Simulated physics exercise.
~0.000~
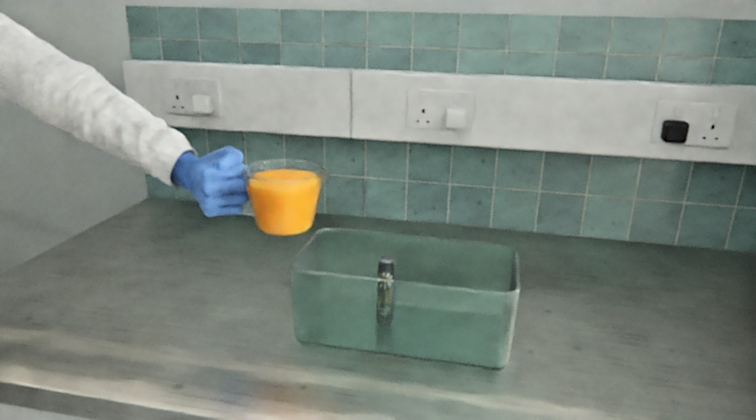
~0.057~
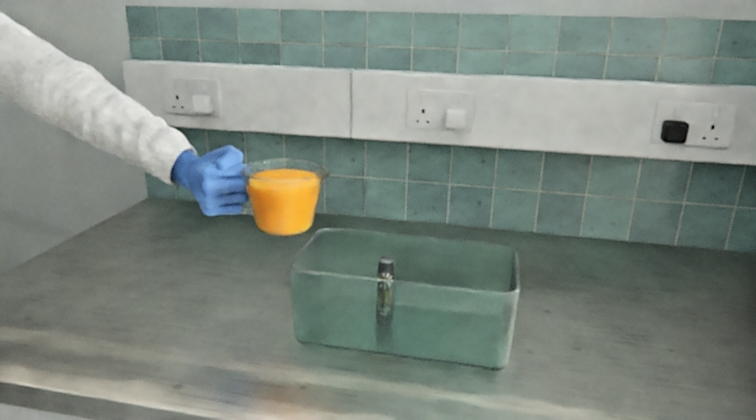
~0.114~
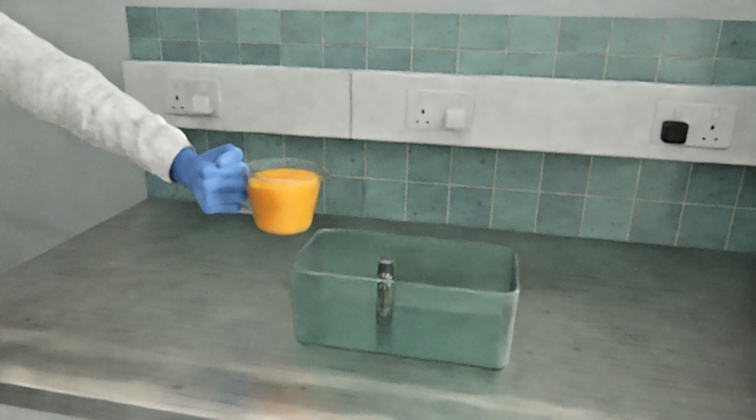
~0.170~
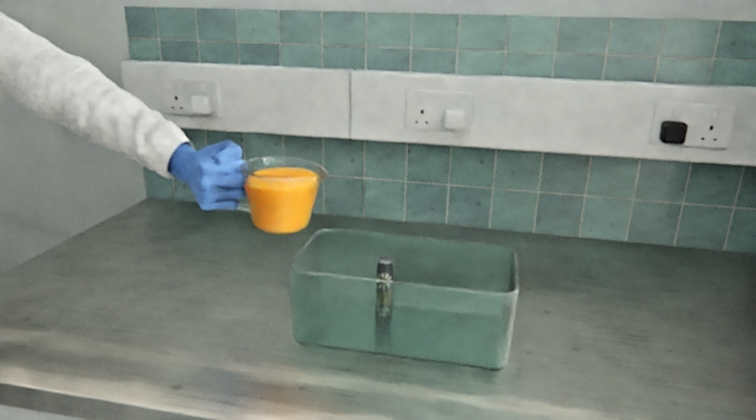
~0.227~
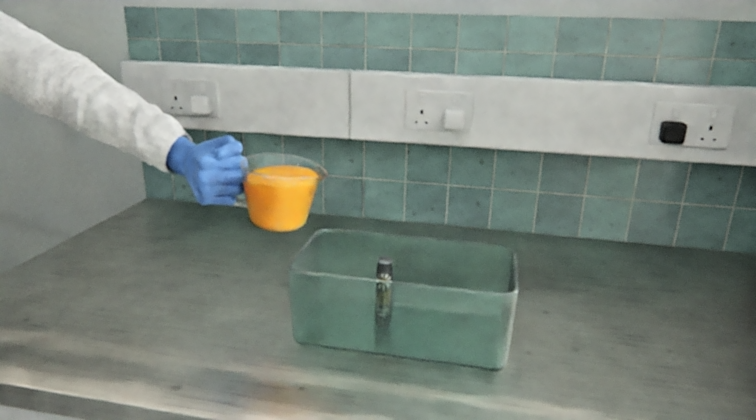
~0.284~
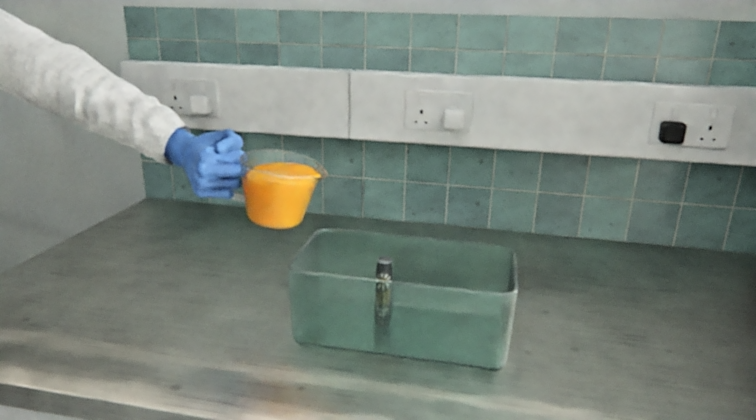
To begin with, a blue-gloved hand holds a clear measuring jug of orange juice upright and nearly still, above and left of a long green basin with a small dark tin standing in it. Then the hand gradually tilts the jug slightly to the right, the juice staying inside.
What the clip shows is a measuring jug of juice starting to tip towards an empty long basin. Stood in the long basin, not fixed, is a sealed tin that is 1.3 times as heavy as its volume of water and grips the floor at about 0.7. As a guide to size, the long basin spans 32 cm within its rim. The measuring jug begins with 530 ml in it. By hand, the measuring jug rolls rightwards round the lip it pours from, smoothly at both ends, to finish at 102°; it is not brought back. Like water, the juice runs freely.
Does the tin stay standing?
It will go down.
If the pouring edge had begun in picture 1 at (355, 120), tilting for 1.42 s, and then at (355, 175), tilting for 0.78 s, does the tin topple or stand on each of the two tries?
In the first try it remains standing; in the second it remains standing.
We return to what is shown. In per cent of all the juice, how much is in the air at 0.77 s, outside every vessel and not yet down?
Estimate: Some 20 % of the total.
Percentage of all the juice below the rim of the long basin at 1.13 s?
Near 68 per cent of the total.
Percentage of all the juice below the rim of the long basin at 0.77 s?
About 10%.
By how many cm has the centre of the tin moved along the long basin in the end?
Looks like roughly 7.5 cm in total.
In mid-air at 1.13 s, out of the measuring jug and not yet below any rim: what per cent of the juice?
Close to 20 in every hundred parts.
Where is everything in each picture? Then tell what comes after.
It leans 0°; its right rim is at (329, 175); the juice meets the walls at (252, 175) and (320, 181); the long basin's rim runs from (306, 248) to (517, 270); the tin's top is at (387, 262), in the first picture.
It leans 0°; its right rim is at (329, 175); the juice meets the walls at (251, 175) and (320, 180), in the second picture.
It leans 2°; its right rim is at (329, 175); the juice meets the walls at (251, 175) and (320, 180), in the third picture.
It leans 4°; its right rim is at (328, 175); the juice meets the walls at (250, 173) and (320, 178), in the fourth picture.
It leans 6°; its right rim is at (327, 176); the juice meets the walls at (250, 172) and (319, 177), in the fifth picture.
It leans 10°; its right rim is at (327, 175); the juice meets the walls at (249, 169) and (320, 175), in the sixth picture.
By 0.77 s the tilt is 58° and 69 per cent is still to pour; the tin stands where it began.
By 1.13 s the tilt is 92° and 13 per cent is still to pour; the tin leans 58°.
By 1.51 s the tilt is 102° and 0 per cent is still to pour; the tin lies on its side.
By 1.92 s the tilt is 102° and 0 per cent is still to pour; the tin lies on its side.
At rest the tin lies on its side.
